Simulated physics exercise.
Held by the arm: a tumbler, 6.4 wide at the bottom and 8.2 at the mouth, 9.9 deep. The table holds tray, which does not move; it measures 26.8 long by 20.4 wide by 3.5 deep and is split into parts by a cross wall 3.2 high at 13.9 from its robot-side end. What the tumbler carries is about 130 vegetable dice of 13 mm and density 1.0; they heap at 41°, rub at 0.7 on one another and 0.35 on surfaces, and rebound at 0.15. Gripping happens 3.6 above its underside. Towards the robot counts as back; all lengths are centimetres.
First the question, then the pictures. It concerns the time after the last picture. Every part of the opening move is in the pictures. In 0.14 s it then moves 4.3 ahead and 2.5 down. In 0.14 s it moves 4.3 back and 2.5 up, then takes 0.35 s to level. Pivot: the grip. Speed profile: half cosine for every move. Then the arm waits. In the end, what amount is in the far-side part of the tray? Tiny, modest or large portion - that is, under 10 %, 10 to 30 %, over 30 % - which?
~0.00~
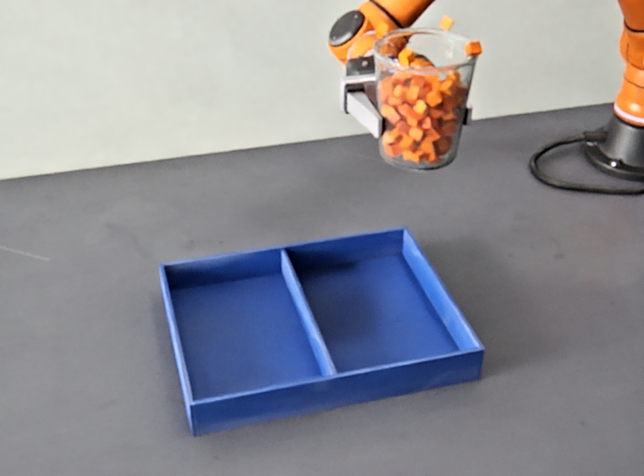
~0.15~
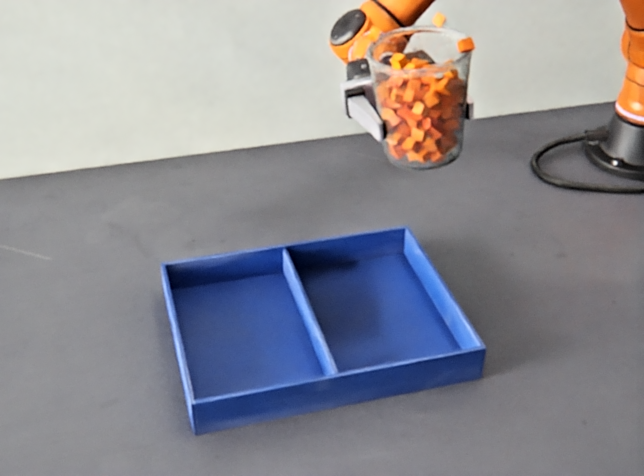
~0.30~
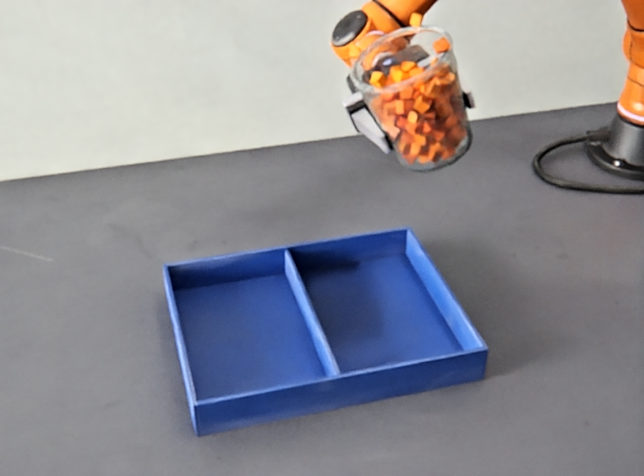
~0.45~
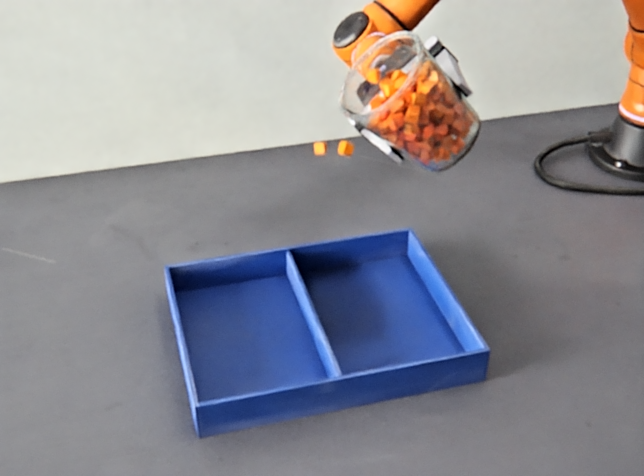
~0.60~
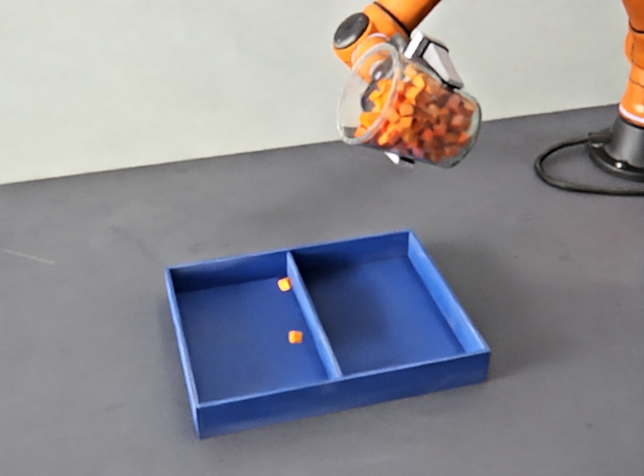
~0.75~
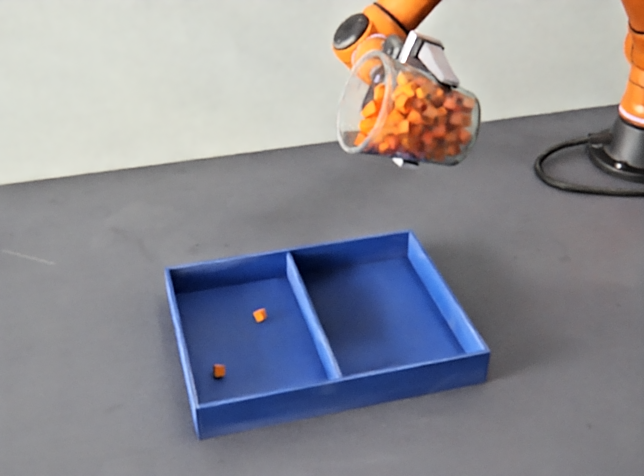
A tiny portion.
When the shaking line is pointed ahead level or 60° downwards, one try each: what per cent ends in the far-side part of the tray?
First try some 10 %, second try some 0 %.
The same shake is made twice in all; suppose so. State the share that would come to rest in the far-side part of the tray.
5 per cent.
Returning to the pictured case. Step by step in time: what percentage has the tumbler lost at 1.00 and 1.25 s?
Around 5 % and around 10 %.
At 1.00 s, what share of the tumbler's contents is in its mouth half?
45 %.
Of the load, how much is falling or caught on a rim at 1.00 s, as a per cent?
About 3 %.
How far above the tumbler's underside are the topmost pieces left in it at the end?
9.5 cm.
By 1.00 s, tilted 67° forward, highest piece 26 above the table; 127 in the tumbler, 2 in the far-side part, 4 in flight or on a rim.
By 1.25 s, tilted 19° forward, highest piece 28 above the table; 123 in the tumbler, 5 in the robot-side part, 5 in the far-side part.
By 1.58 s, level, highest piece 29 above the table; 123 in the tumbler, 5 in the robot-side part, 5 in the far-side part.
By 2.63 s, level, highest piece 29 above the table; 123 in the tumbler, 5 in the robot-side part, 5 in the far-side part.
Final count, 123 in the tumbler, 5 in the robot-side part, 5 in the far-side part. That is 4 % in the far-side part of the tray.
